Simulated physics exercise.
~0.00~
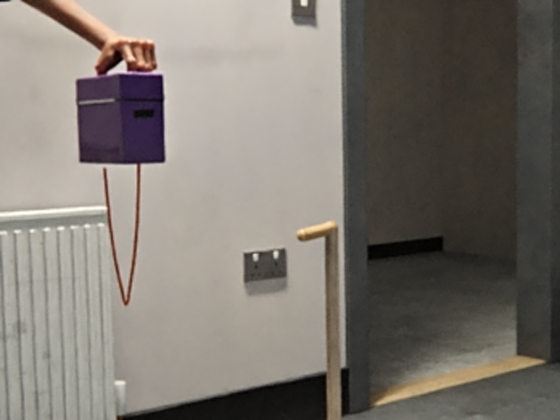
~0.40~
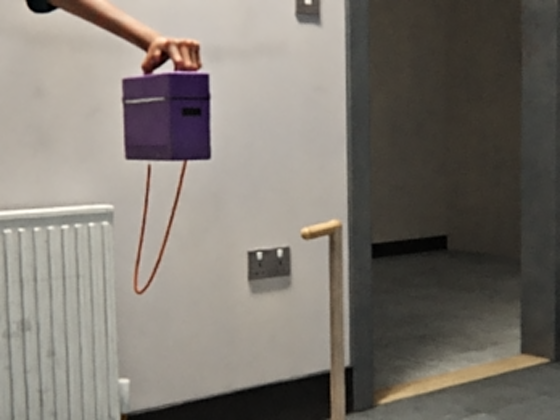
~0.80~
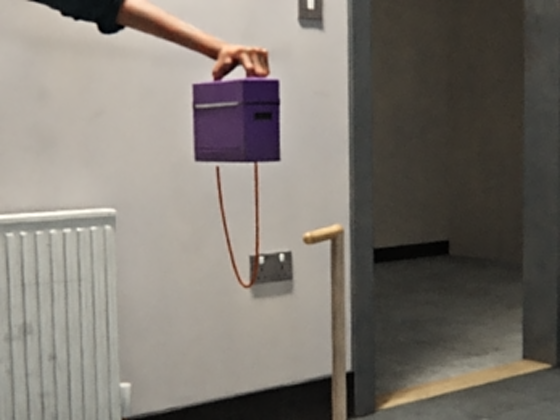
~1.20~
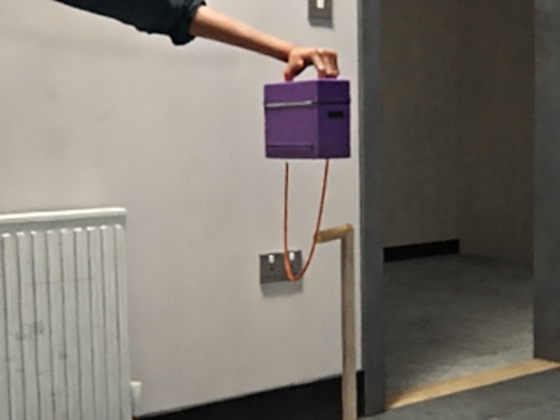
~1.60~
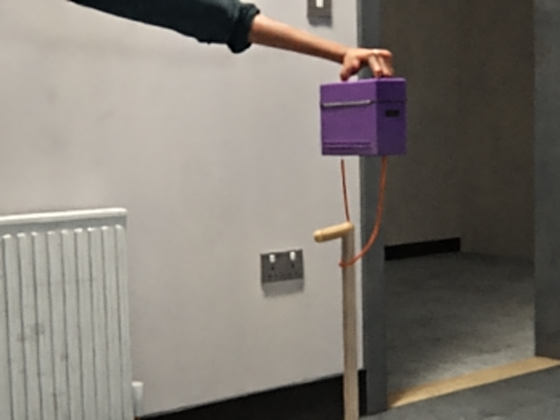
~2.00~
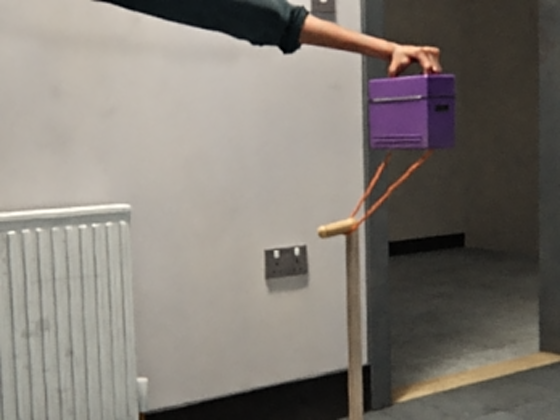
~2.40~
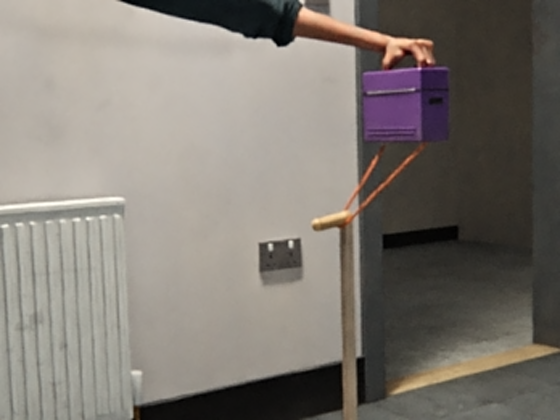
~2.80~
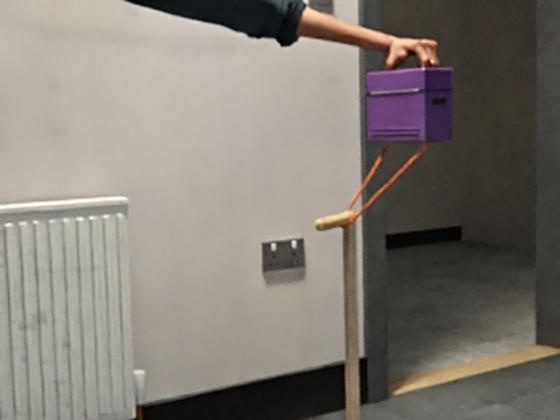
A hand carries a purple case right until its hanging loop catches on a hooked post.
